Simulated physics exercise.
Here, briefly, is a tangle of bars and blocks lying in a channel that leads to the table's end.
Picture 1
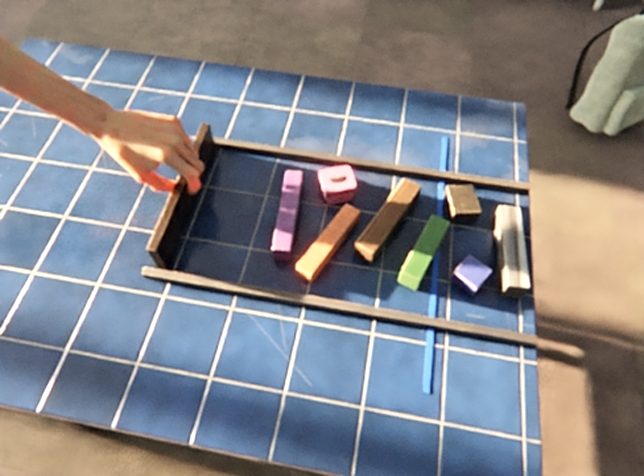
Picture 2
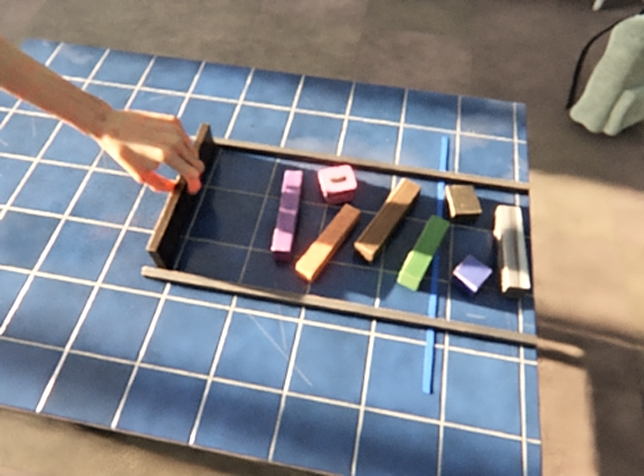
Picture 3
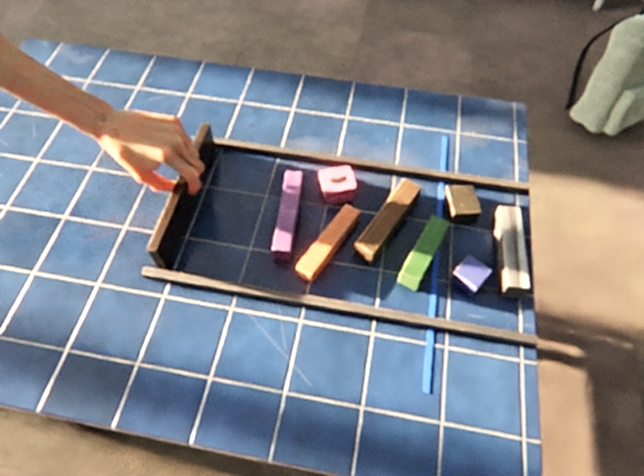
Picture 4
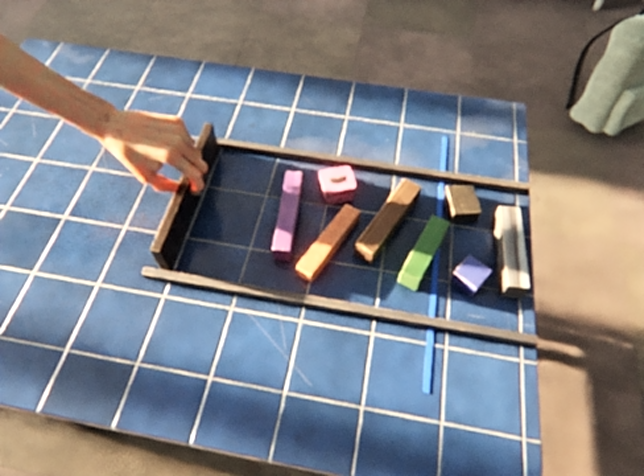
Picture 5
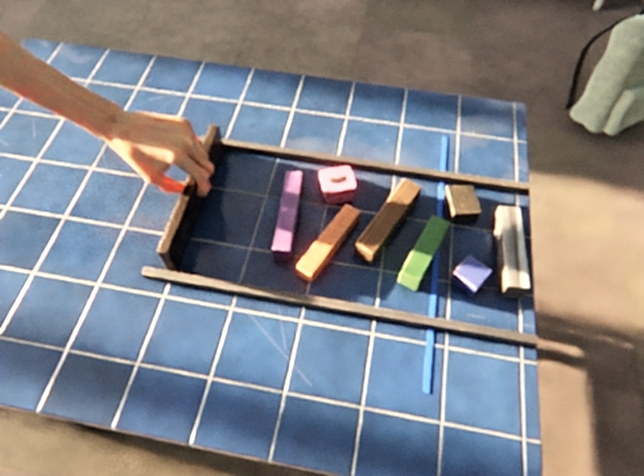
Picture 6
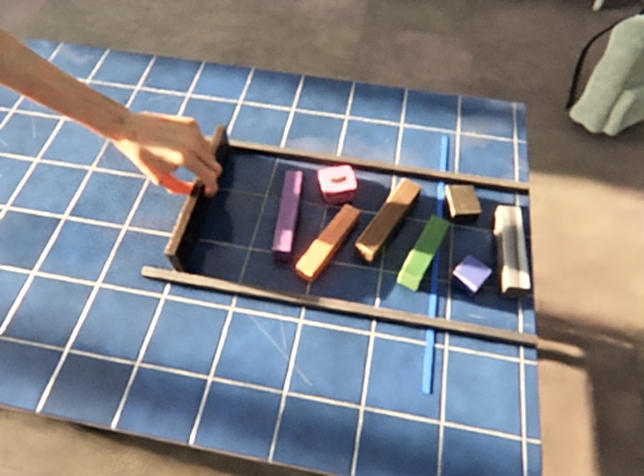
A hand reaching in from the left holds a dark board across a channel between two dark rails on a blue, white-gridded table, seen from above at an angle. Inside lie purple, orange, brown and green bars, a pink case, a dark block, a small blue block and a grey stick at the right, with blue tape crossing beneath. The hand slides the board slightly rightward while the pieces and camera stay still.
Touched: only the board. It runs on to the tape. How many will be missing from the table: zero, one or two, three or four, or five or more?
Falls: One or two.
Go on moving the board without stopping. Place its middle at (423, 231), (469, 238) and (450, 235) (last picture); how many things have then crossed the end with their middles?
Over the end: 1, 4, 3.
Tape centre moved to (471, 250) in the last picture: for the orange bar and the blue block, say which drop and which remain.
Orange bar: Is still there, blue block: Is gone.
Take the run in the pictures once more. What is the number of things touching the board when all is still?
Number: 1.
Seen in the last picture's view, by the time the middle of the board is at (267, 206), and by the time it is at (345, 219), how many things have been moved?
By the first moment it's 0, by the second it's 4.
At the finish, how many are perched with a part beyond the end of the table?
It totals 2.
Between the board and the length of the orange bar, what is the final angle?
About 0° out of line.
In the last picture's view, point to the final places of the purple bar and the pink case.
Going in order: First (447, 240), then (474, 202).
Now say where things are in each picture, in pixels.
In the first frame, grey stick (510, 250); blue block (471, 275); black block (462, 204); board (185, 193); tape (437, 245).
In the second frame, blue block (471, 275); pink case (337, 185).
In the third frame, black block (461, 204); green bar (425, 252).
In the fourth frame, grey stick (510, 251); purple bar (289, 214).
In the fifth frame, blue block (471, 275); board (195, 195).
In the sixth frame, grey stick (510, 251); blue block (471, 275); black block (461, 204); board (202, 196); tape (437, 245).
Early on, none off yet; grey stick at rest near (510, 251); blue block at rest near (471, 275); black block at rest near (461, 204).
Finally, the number that fall off is one or two; lost, grey stick.
